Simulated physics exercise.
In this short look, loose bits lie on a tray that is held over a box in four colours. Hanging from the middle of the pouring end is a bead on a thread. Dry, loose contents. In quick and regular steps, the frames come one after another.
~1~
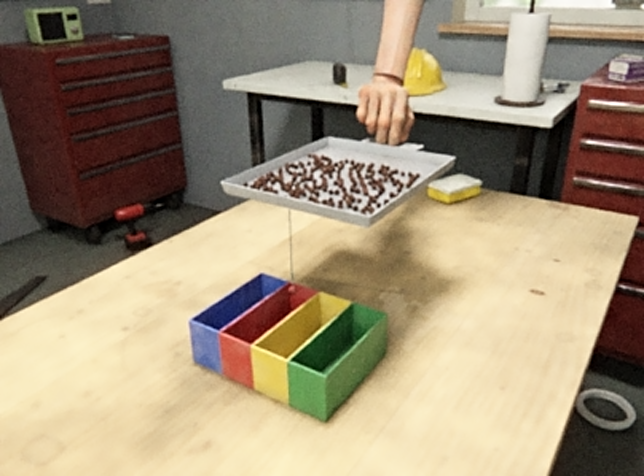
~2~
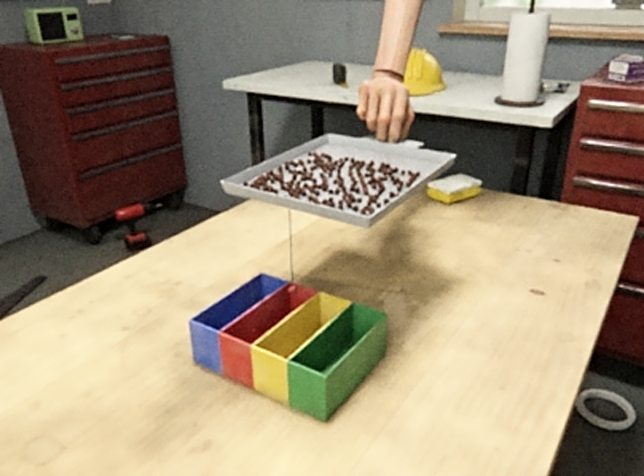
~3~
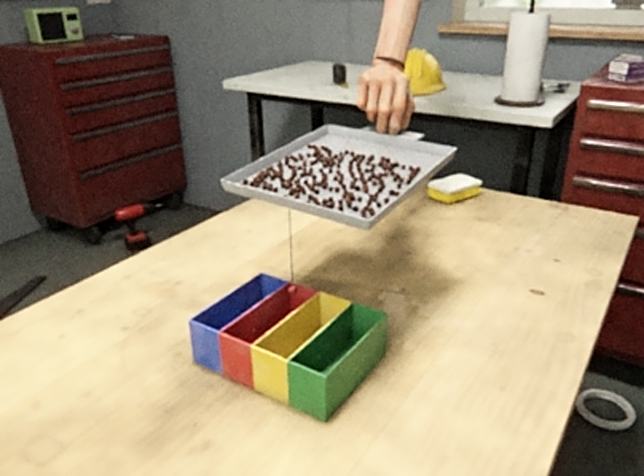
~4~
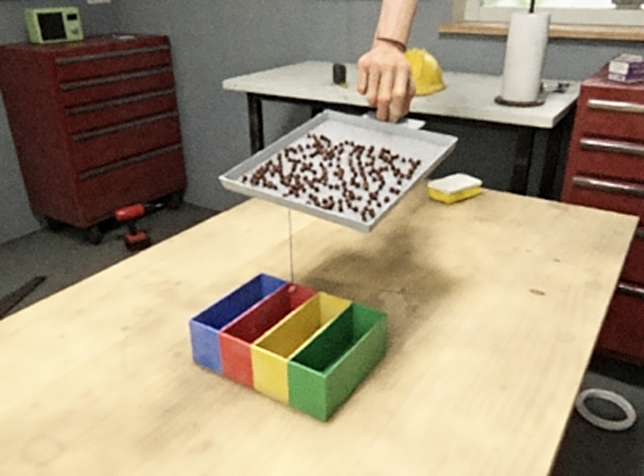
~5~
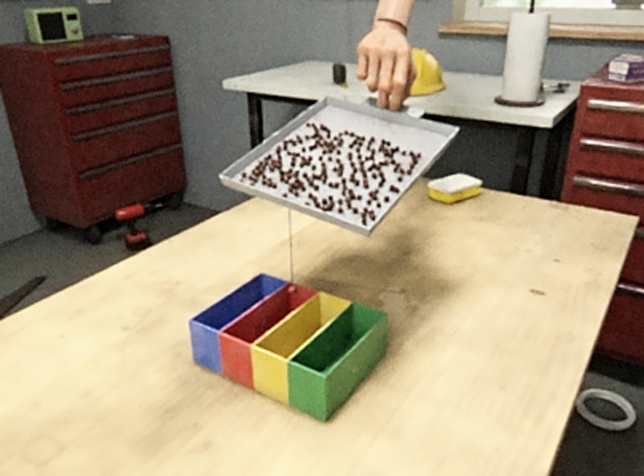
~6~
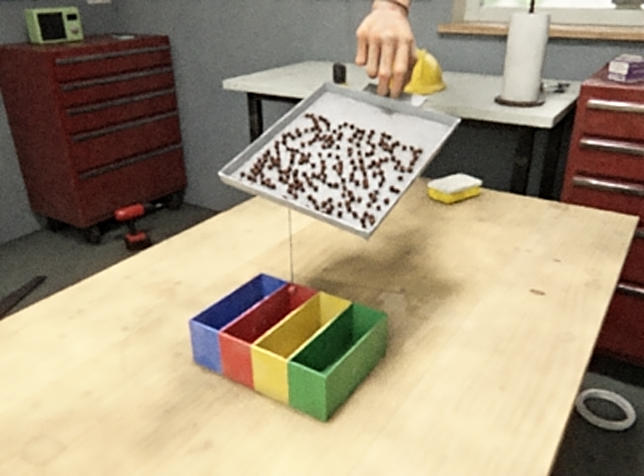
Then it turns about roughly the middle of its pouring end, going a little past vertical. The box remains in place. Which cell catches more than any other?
The green cell catches the most.
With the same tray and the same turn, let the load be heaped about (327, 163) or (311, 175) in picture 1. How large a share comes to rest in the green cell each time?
60 and 70 per cent.
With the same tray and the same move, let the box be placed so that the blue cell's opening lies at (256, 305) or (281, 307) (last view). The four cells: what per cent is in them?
Try 1: Some 100 %; try 2: Some 100 %.
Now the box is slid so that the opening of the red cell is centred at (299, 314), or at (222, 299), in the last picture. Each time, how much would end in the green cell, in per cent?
It comes to roughly 40 per cent in one try and roughly 10 per cent in the next.
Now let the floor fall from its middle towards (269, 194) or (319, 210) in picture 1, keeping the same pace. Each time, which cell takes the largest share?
Case 1 goes to that blue cell, case 2 to the green cell.
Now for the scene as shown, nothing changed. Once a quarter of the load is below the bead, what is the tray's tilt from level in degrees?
The angle is roughly 95° at that point.
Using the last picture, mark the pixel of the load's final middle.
Somewhere around (343, 369) in the last picture.
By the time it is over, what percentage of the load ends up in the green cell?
Around 70 percent.
Soon, tray tipped steeply; nearly all on the tray; a stray few in the green cell; a small part falling or outside the box.
A while on, tray tipped right over; about half on the tray; about a quarter in the green cell; a stray few in the yellow cell; about a quarter falling or outside the box.
Towards the end, tray tipped past a quarter turn; about two thirds in the green cell; about a quarter in the yellow cell; a stray few in the red cell; a small part falling or outside the box.
Finally, tray tipped past a quarter turn; about two thirds in the green cell; about a quarter in the yellow cell; a stray few in the red cell; none in the blue cell; a small part outside the box.
